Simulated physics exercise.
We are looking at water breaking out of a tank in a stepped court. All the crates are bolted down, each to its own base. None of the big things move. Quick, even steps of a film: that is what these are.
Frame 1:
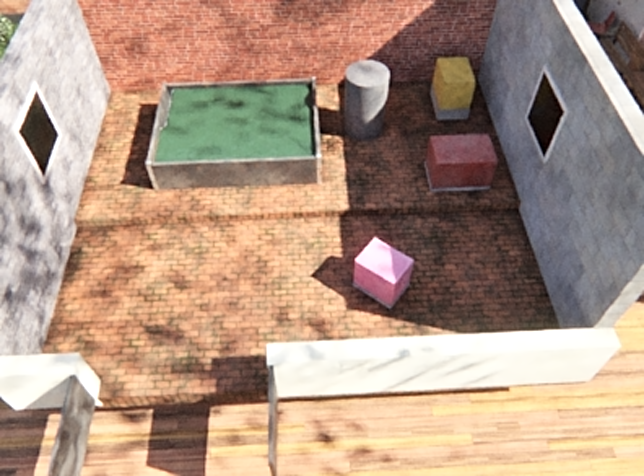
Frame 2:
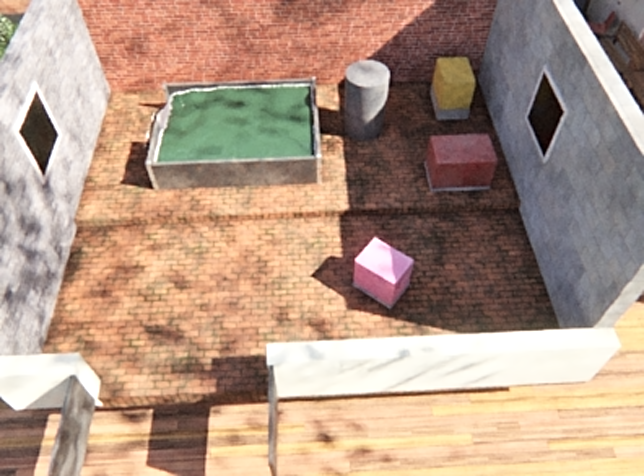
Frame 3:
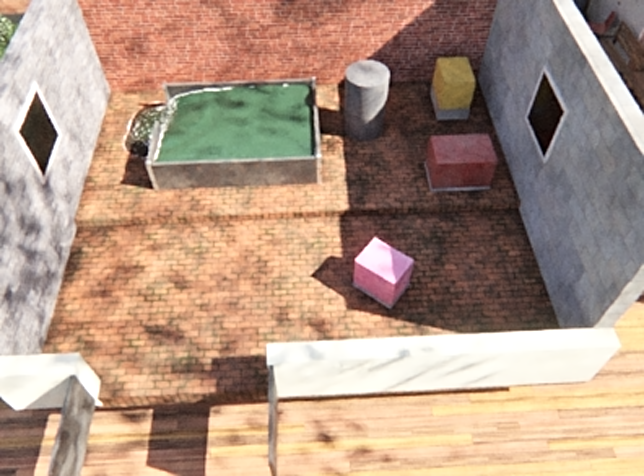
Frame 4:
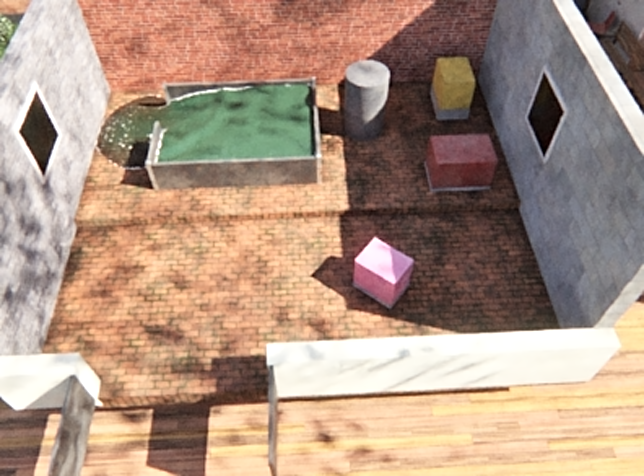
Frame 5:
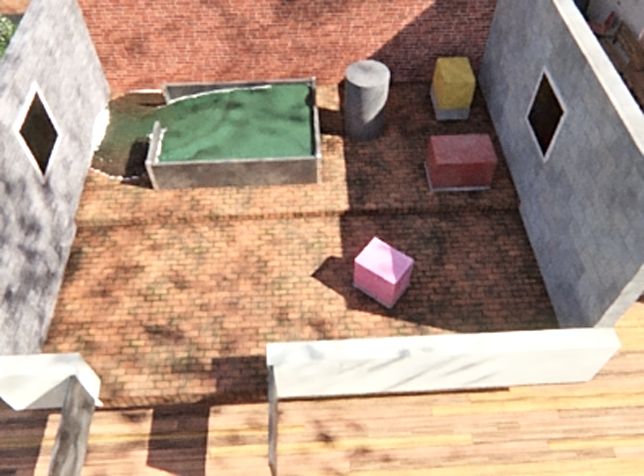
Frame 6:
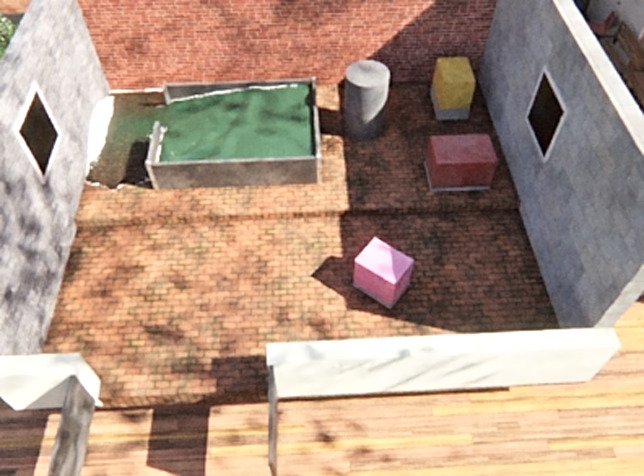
In this clip, a rectangular tank of green water stands in a brick court with coloured blocks; water breaks out through its left side, spreads across the bricks to the grey wall, and then spreads slightly toward the viewer.
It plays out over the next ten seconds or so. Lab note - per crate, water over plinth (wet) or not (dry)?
Yellow crate: Dry; pink crate: Dry; red crate: Wet.
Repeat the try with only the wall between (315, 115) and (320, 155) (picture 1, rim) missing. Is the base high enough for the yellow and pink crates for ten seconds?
Within ten seconds the yellow crate stays untouched and the pink crate is drenched.
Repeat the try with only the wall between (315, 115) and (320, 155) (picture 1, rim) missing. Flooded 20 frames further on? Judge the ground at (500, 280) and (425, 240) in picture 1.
Going in the order you asked, the first is drenched and the second is drenched.
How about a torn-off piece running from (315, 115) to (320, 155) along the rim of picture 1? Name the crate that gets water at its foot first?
It's the red one.
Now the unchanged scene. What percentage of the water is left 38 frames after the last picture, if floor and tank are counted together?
My estimate is some 90 percent.
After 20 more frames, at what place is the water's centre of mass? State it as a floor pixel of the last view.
Around pixel (202, 152) of the last picture.
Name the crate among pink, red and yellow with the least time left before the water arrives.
The yellow crate.
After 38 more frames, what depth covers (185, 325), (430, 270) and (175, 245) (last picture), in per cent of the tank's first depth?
In the order asked, some 4, 0 and 4 in a hundred.
A moment on, water covers 10 % of the floor; the yellow crate not reached, the pink crate not reached, the red crate not reached.
Next, water covers 20 % of the floor; the yellow crate not reached, the pink crate not reached, the red crate not reached.
Then, water covers 40 % of the floor; the yellow crate not reached, the pink crate not reached, the red crate not reached.
Later, water covers 55 % of the floor; the yellow crate water round its plinth, the pink crate not reached, the red crate water round its plinth.
In the end, water covers 80 % of the floor; the yellow crate stayed above the water, the pink crate stayed above the water, the red crate was topped.
